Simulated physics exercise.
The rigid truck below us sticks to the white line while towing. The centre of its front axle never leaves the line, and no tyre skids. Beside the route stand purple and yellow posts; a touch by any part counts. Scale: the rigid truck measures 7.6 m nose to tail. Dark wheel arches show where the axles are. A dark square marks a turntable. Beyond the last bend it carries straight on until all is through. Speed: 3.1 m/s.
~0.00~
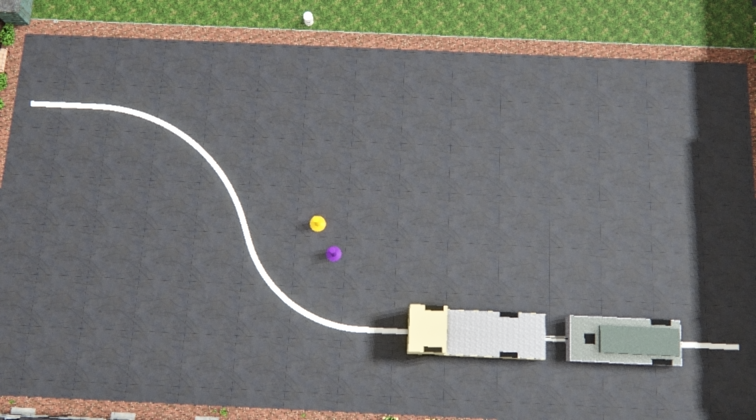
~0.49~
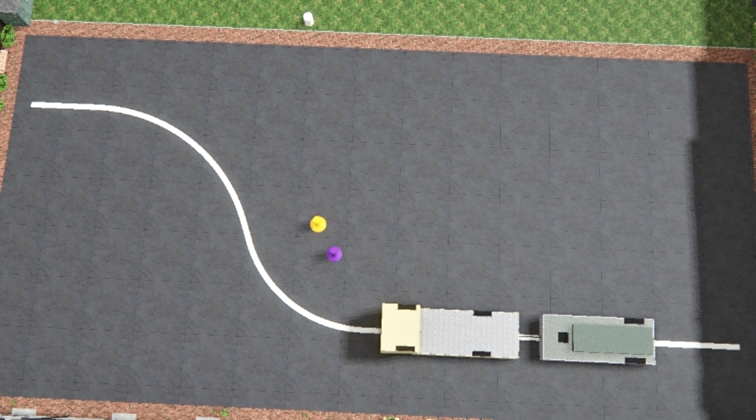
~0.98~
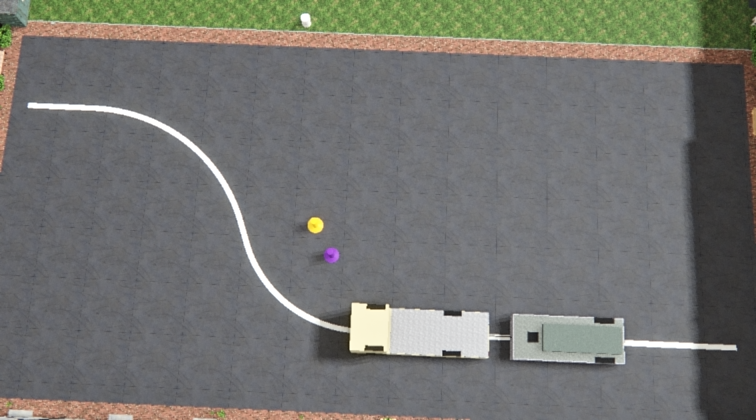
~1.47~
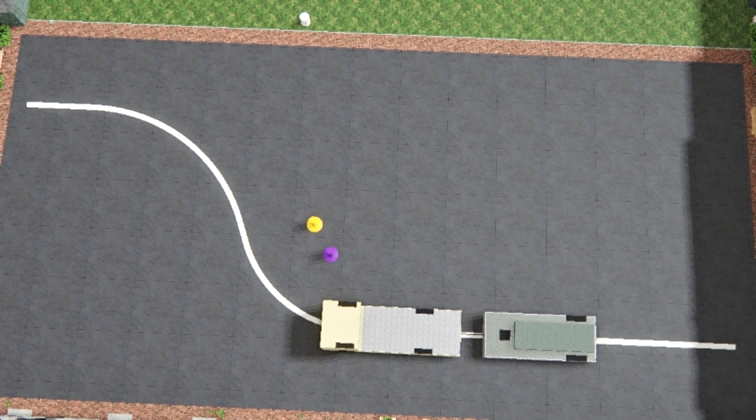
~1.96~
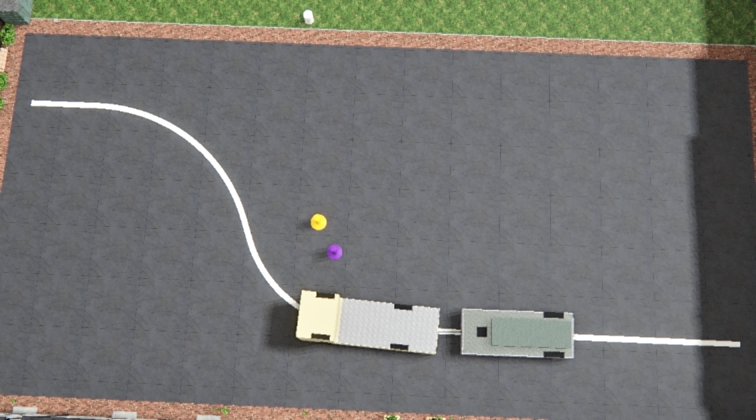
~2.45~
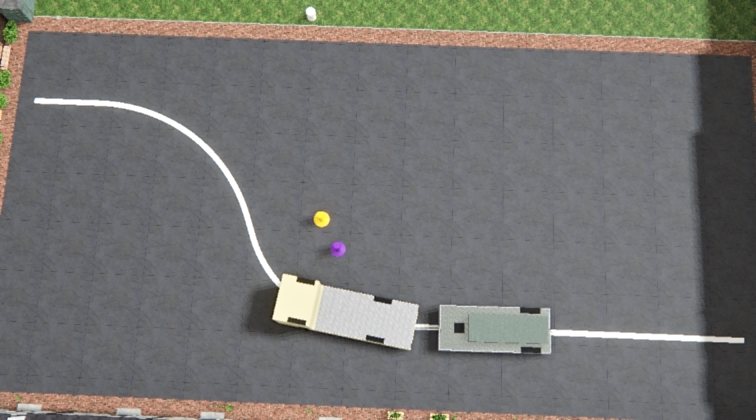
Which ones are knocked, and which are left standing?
Purple escapes, yellow escapes.
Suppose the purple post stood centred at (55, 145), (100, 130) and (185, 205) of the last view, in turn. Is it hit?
First clear, second struck, third clear.
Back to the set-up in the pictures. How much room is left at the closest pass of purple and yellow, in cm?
To spare: Purple 20, yellow 80.
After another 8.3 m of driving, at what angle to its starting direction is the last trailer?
About 15°.
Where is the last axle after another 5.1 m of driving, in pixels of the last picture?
Near (448, 326).
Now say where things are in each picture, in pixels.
The first picture shows nose (411, 330); last axle (662, 342); still straight; purple (333, 253), yellow (317, 223); 1 trailer.
The second picture shows nose (385, 329); last axle (635, 341); still straight.
The third picture shows nose (355, 329); last axle (605, 340); still straight.
The fourth picture shows nose (327, 326); last axle (576, 338); still straight.
The fifth picture shows nose (305, 317); last axle (554, 335); turned 4°.
The sixth picture shows nose (284, 300); last axle (531, 330); turned 9°; purple (338, 248), yellow (321, 218).
Then, 4.9 s in, the last axle is at (410, 321) of the last picture, 25 cm off the line.
Then, 7.1 s in, the last axle is at (313, 269) of the last picture, 190 cm off the line; purple has been passed with 25 cm to spare.
Then, 7.8 s in, the last axle is at (287, 244) of the last picture, 175 cm off the line; yellow has been passed with 85 cm to spare.
Then, 9.8 s in, the last axle is at (221, 176) of the last picture, 35 cm off the line.
Then, 14.7 s in, the last axle is out of the picture, 35 cm off the line; 0 of 2 struck in all.
